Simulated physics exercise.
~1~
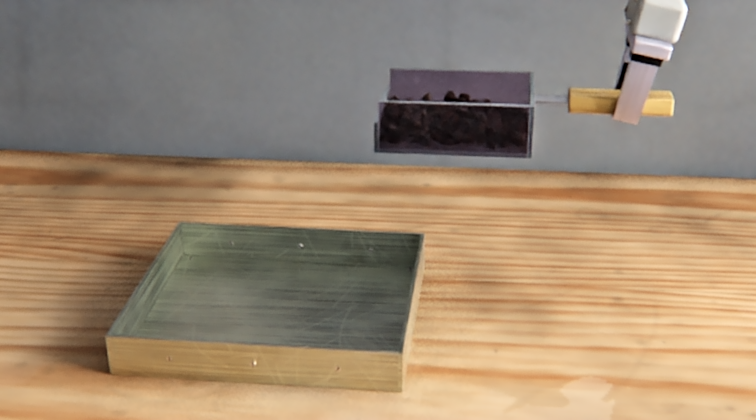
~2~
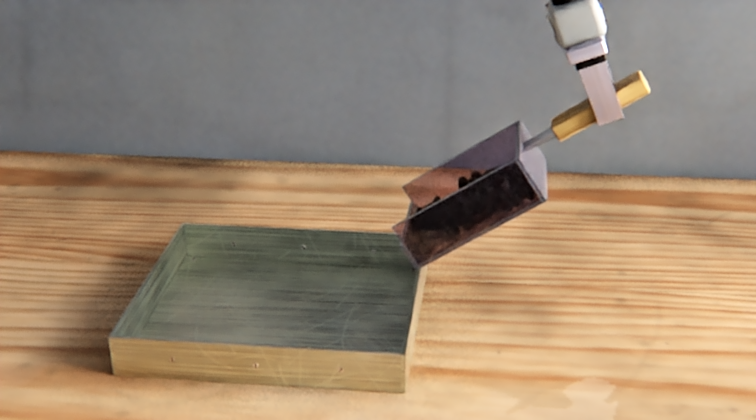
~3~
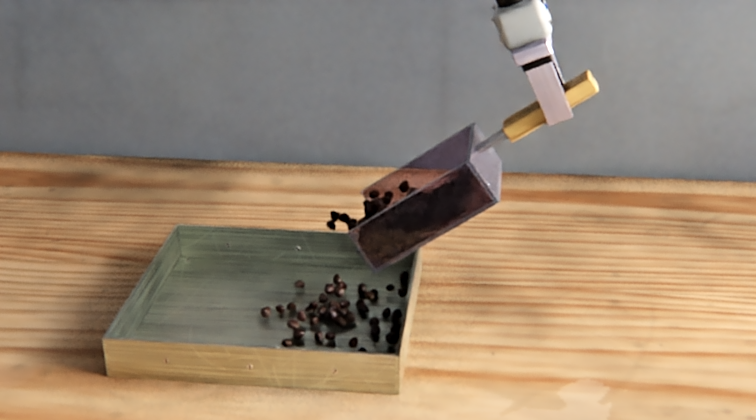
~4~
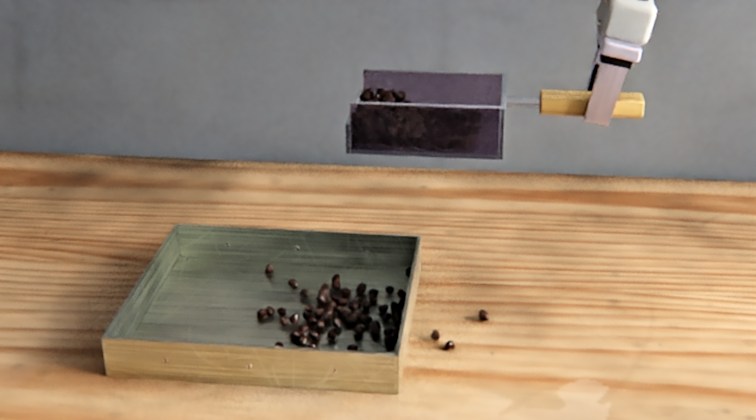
Robot gripper tilting a clear box of dark beans over a shallow green tray, spilling some in, then levelling it, three beans landing on the table.
